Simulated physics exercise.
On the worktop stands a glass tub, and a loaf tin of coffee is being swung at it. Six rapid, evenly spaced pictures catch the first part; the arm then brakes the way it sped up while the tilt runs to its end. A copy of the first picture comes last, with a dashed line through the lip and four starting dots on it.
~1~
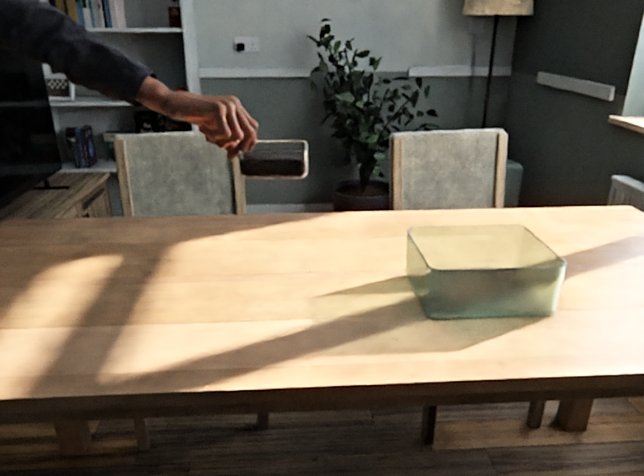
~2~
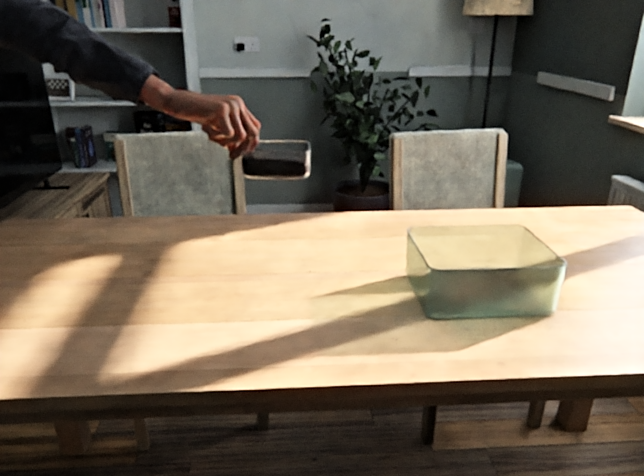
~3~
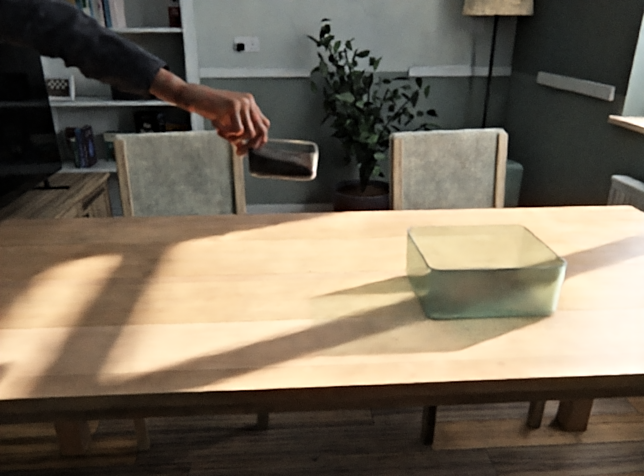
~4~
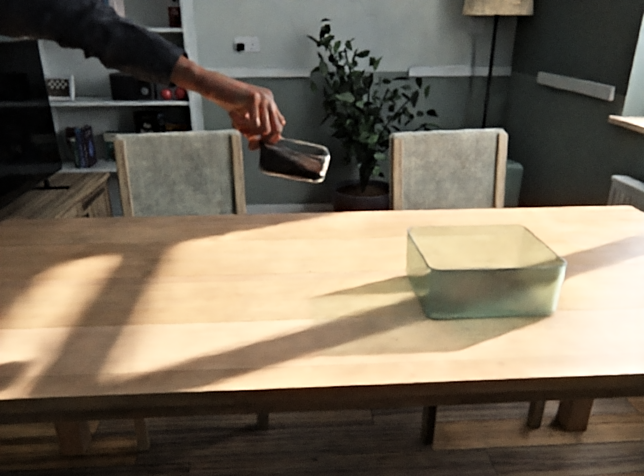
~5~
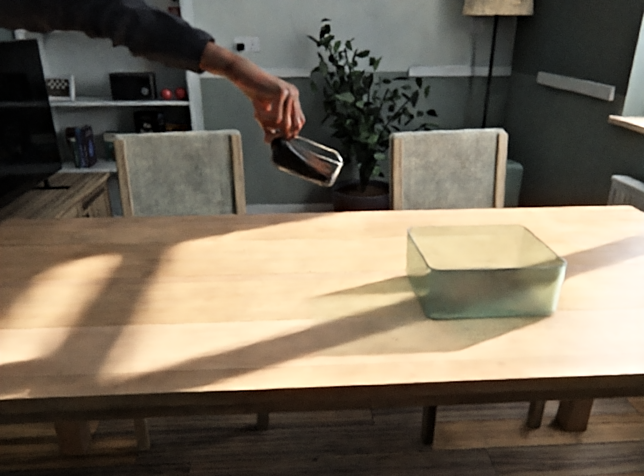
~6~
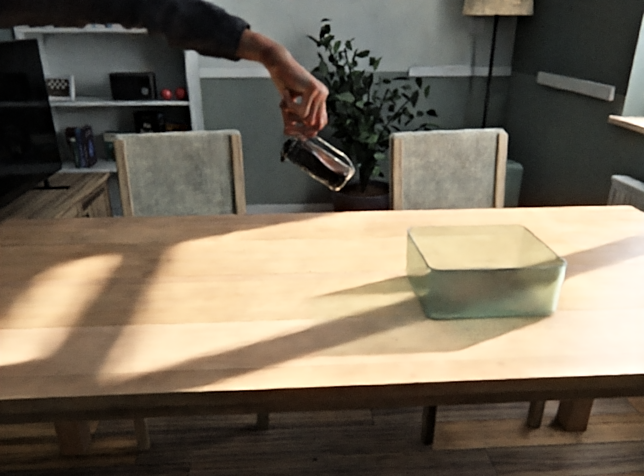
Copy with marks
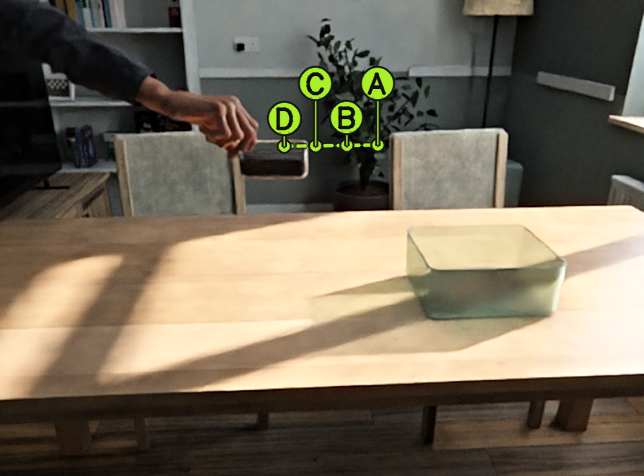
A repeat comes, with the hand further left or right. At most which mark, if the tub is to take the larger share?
Use dot D.
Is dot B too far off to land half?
No, not at all.
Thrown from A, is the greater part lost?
No, that is safe.
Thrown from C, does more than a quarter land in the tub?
Yes, it does.
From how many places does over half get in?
All four.
In lime, A at (377, 145); B at (346, 145); C at (315, 145); D at (284, 146).
If A is chosen, about 91 % lands in the tub, 4 % falls short and 5 % goes beside or beyond.
If B is chosen, about 84 % lands in the tub, 9 % falls short and 7 % goes beside or beyond.
If C is chosen, about 76 % lands in the tub, 14 % falls short and 10 % goes beside or beyond.
If D is chosen, about 68 % lands in the tub, 26 % falls short and 6 % goes beside or beyond.
